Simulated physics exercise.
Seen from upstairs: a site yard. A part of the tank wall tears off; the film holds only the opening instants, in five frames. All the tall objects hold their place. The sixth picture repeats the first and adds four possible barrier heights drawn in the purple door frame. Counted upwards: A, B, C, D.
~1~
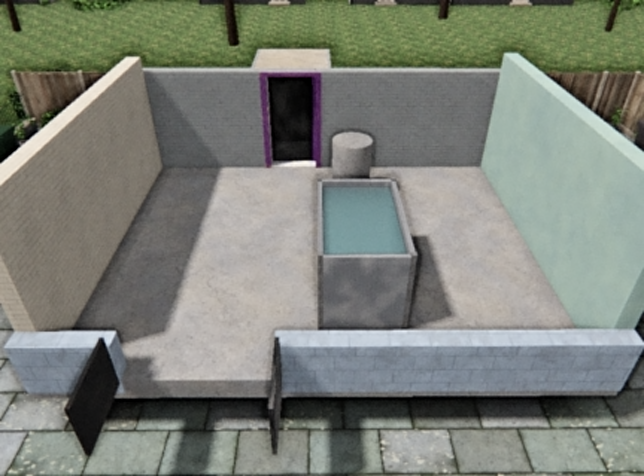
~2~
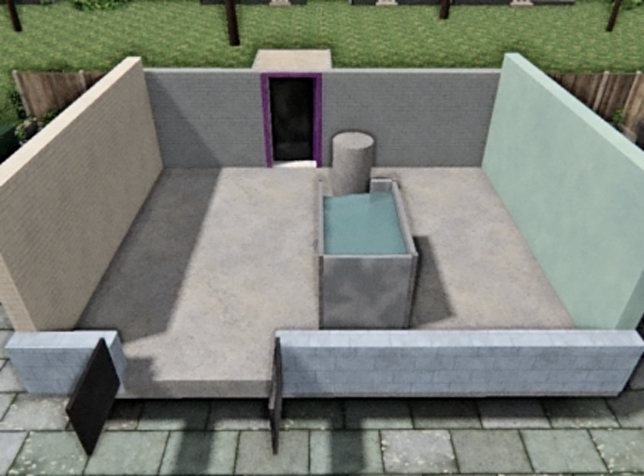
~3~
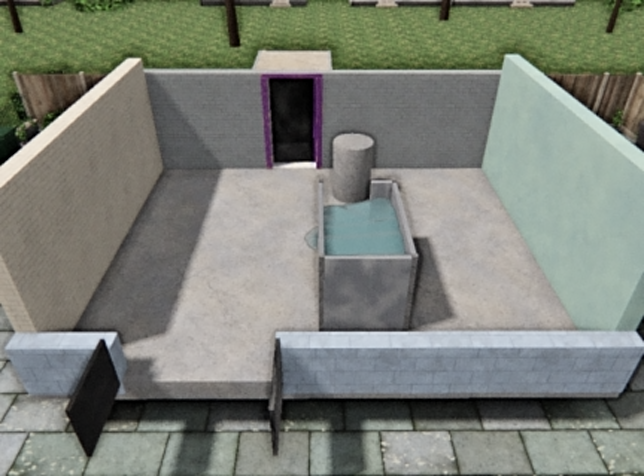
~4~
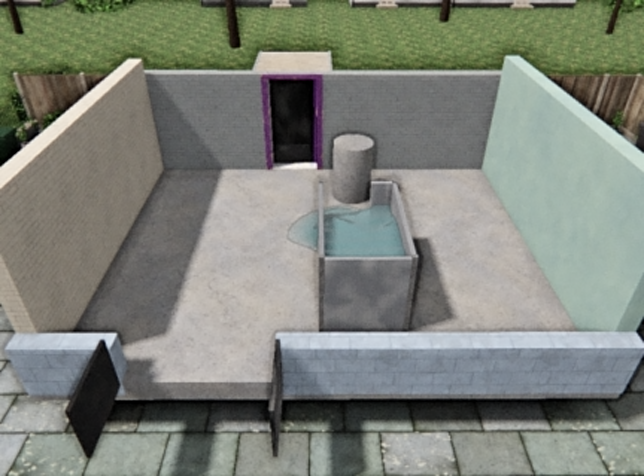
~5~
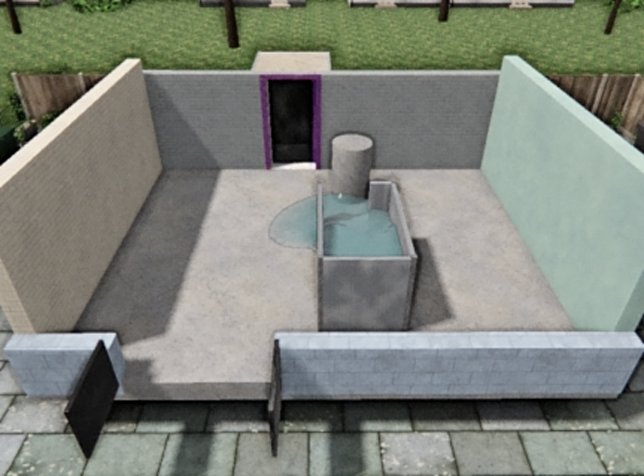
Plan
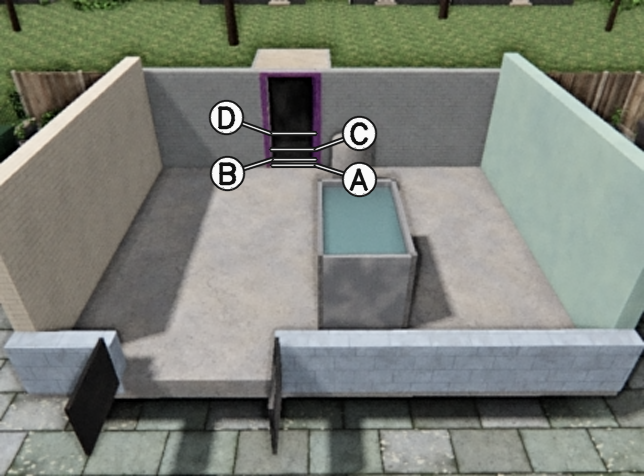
Water in the grey tank in the middle of a walled yard sank lower, then appeared on the ground at its left side and spread outward in a widening, curved pool, while everything around stayed still.
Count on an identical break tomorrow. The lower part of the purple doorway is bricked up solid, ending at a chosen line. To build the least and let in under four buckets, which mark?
C is the one.
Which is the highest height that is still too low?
That is height B.
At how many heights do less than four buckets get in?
Two of the four.
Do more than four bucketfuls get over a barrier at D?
No, that is safe.
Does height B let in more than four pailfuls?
Yes, it does.
On the marked copy, A at (293, 165); B at (293, 159); C at (293, 149); D at (292, 133); from the bottom up A, B, C, D.
Choosing A, dozens of bucketfuls pour in.
Choosing B, about 12 bucketfuls get in.
Choosing C, a splash gets over, under a bucket.
Choosing D, nothing gets over.
